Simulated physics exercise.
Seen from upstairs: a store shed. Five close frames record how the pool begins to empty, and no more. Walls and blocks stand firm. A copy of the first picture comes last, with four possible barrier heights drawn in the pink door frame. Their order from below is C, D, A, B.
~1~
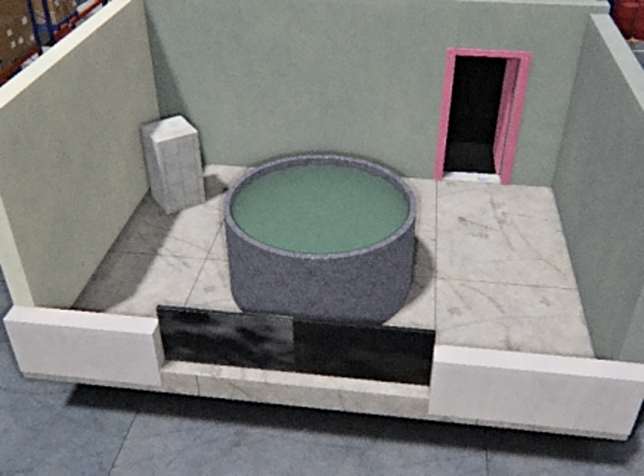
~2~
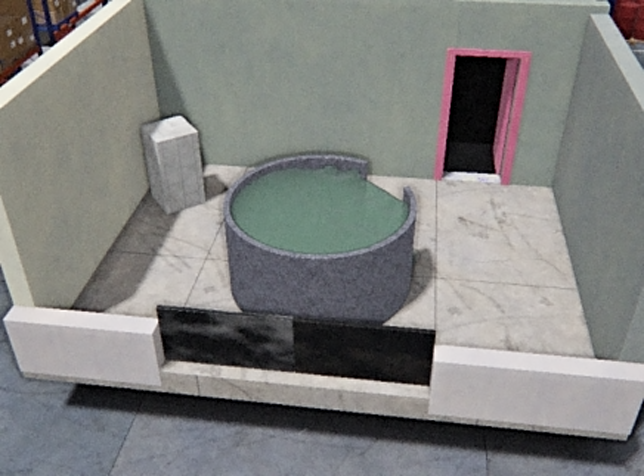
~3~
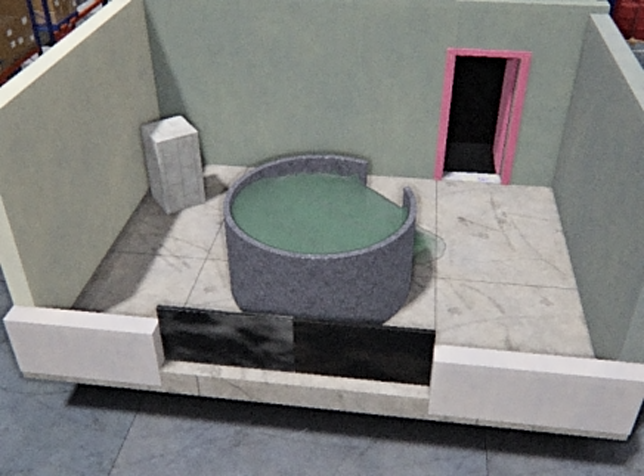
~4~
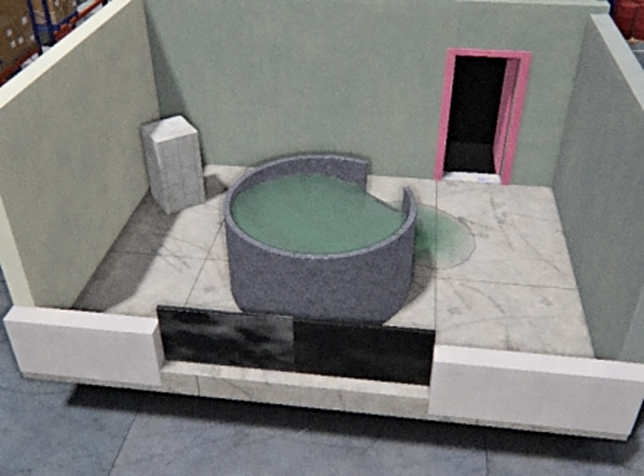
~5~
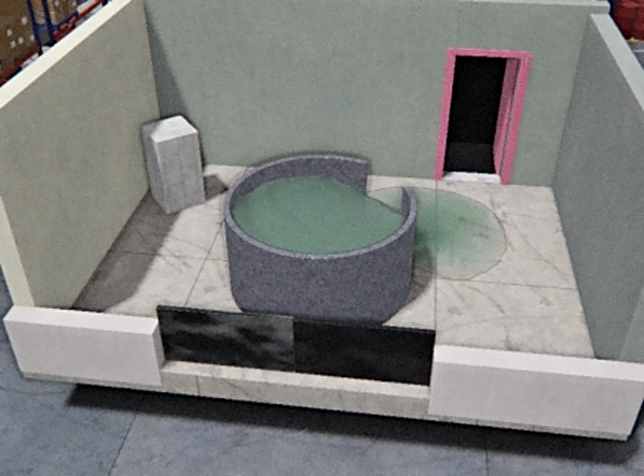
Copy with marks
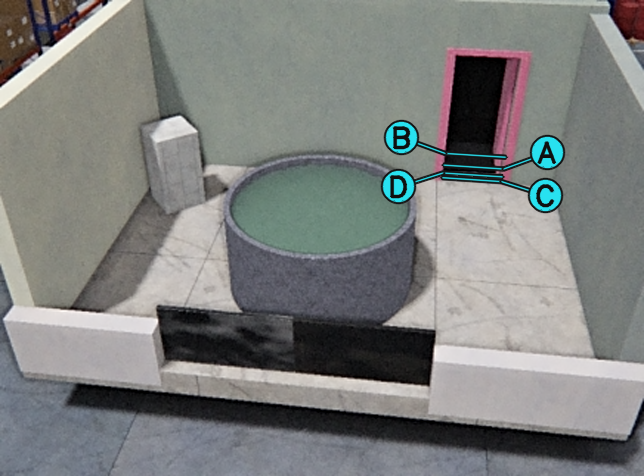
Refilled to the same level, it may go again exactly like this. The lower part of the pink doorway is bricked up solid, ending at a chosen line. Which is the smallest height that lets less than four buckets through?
B is the one.
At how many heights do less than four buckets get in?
One of the four.
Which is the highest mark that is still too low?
Mark A.
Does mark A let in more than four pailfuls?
Yes.
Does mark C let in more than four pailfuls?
Yes, that goes wrong.
In cyan, A at (473, 167); B at (475, 155); C at (471, 179); D at (472, 174); from the bottom up C, D, A, B.
With A, about 15 bucketfuls get in.
With B, a splash gets over, under a bucket.
With C, dozens of bucketfuls pour in.
With D, dozens of bucketfuls pour in.
